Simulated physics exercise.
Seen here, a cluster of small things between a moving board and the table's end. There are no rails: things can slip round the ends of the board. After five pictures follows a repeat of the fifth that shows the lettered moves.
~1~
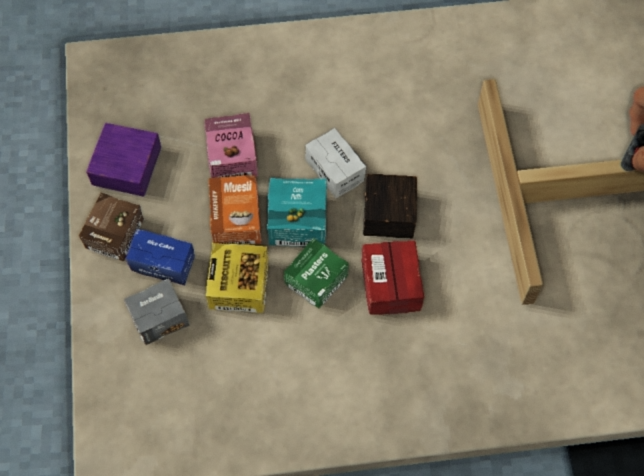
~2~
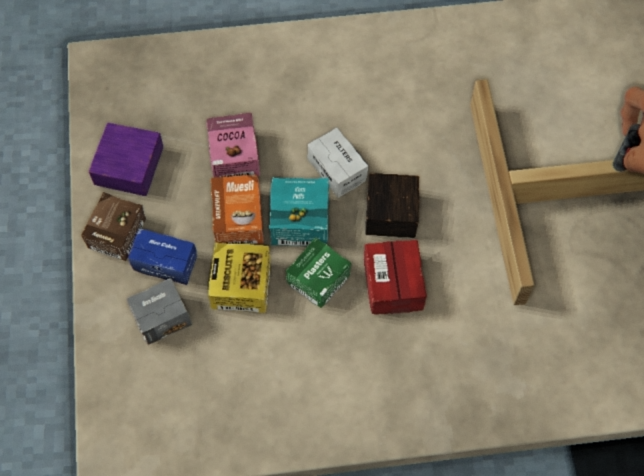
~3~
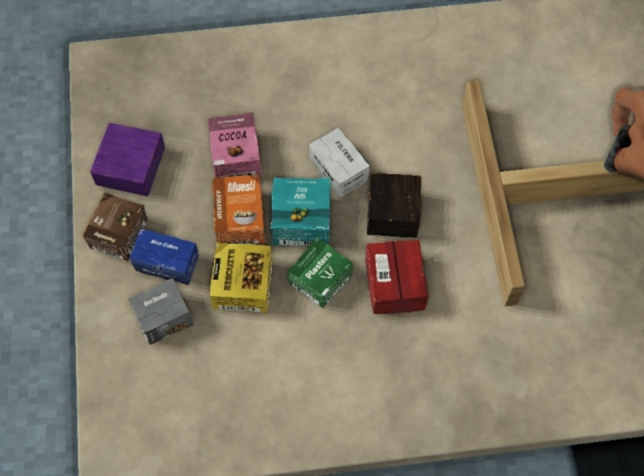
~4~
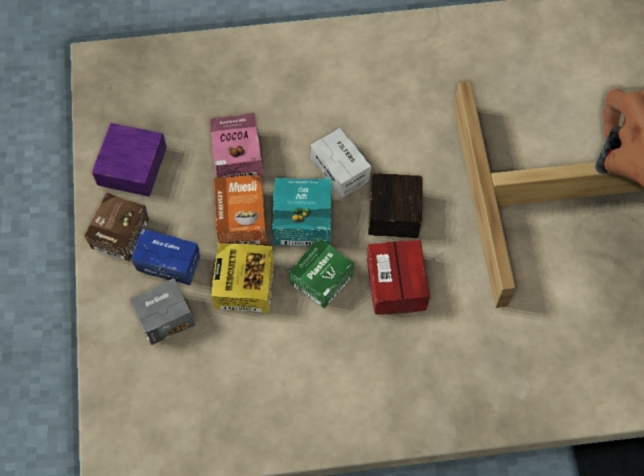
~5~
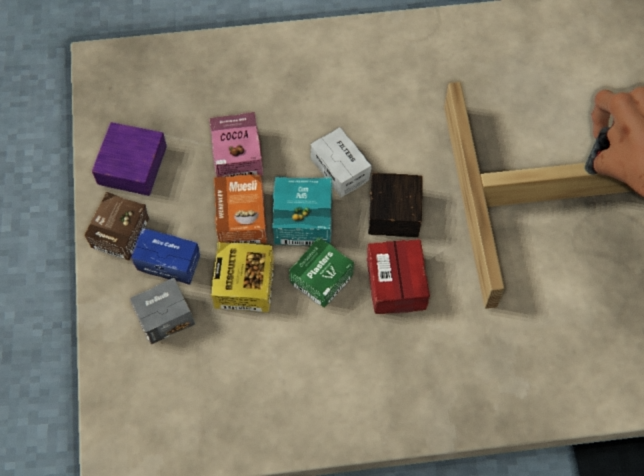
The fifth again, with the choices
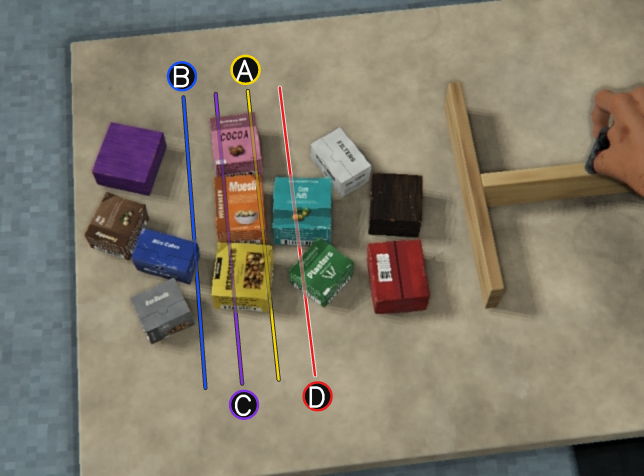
In this clip, a hand at the right slides a T-shaped wooden board steadily left across a table toward a cluster of small colourful boxes and blocks, narrowing the gap while the cluster shows almost no movement.
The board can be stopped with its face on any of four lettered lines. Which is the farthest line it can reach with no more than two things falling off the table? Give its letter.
At C, and not beyond.
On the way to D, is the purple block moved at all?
No.
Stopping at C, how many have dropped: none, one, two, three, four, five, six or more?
By then, two.
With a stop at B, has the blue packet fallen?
By then, yes.
On the marked copy, A at (262, 226); B at (194, 233); C at (228, 229); D at (296, 222).
Taking C. A third of the way, board (387, 190); red box (363, 281); green box (301, 276).
Two thirds of the way, board (297, 200); brown packet (95, 219); blue packet (114, 261).
When it is over, board (231, 207); blue packet over the edge; brown packet over the edge; two fallen.
As for the rest, A is within the limit but short; B drops four; D is within the limit but short.
